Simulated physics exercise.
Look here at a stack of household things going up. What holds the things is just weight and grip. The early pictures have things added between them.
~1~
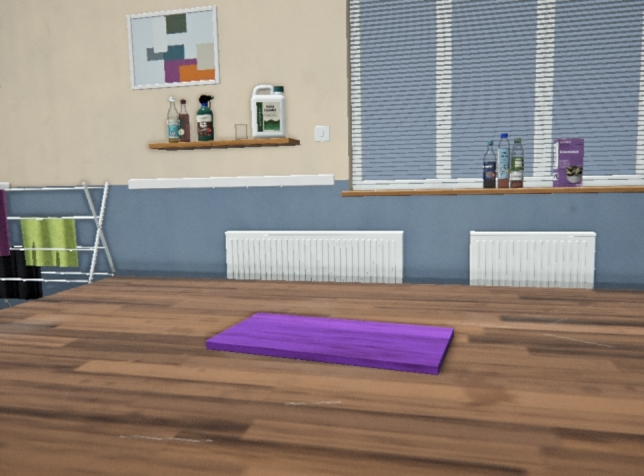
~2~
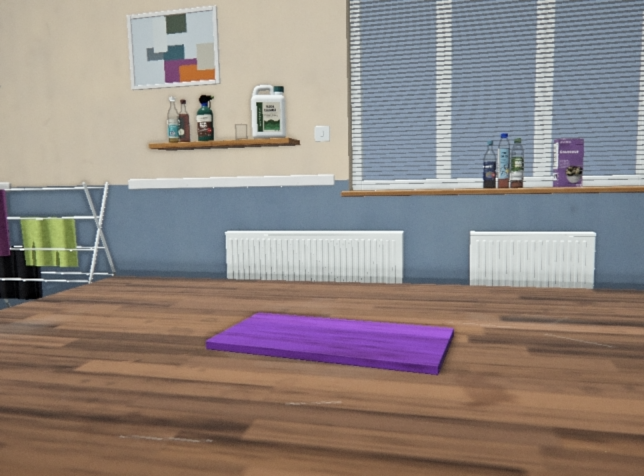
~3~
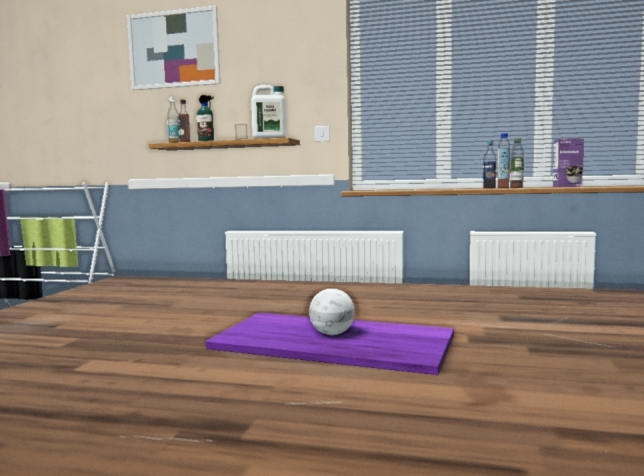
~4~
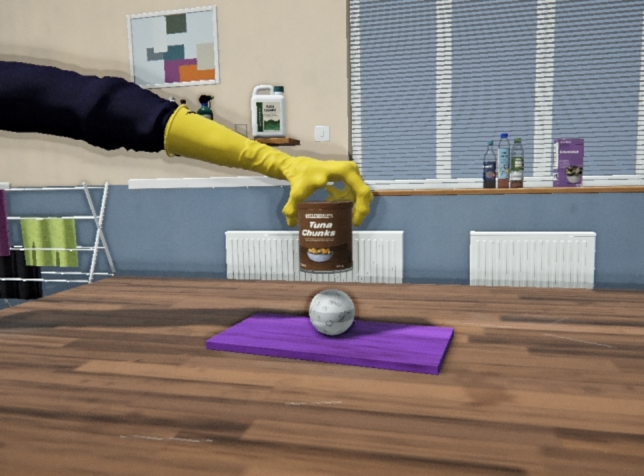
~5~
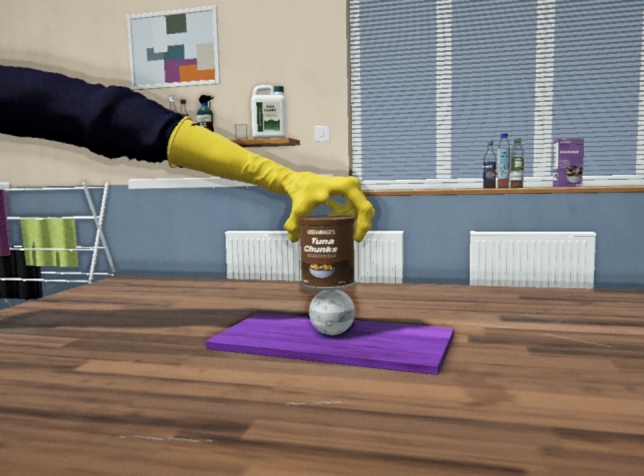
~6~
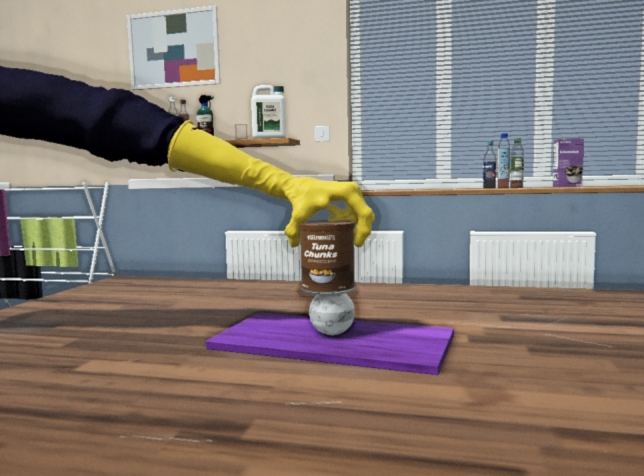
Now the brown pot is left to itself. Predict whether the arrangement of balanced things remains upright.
It tips over.
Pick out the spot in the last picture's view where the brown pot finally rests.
It ends near (261, 306).
Then, 0.40 s past the last view, brown pot rocked 41° from its first pose near (300, 263).
Then, 0.60 s past the last view, brown pot now fallen.
Then, 1.80 s past the last view, nothing new.
Finally, fallen, brown pot; the other 2 still in place. Final places as the last picture's camera would see them, brown pot near (261, 306). The pile gives way.
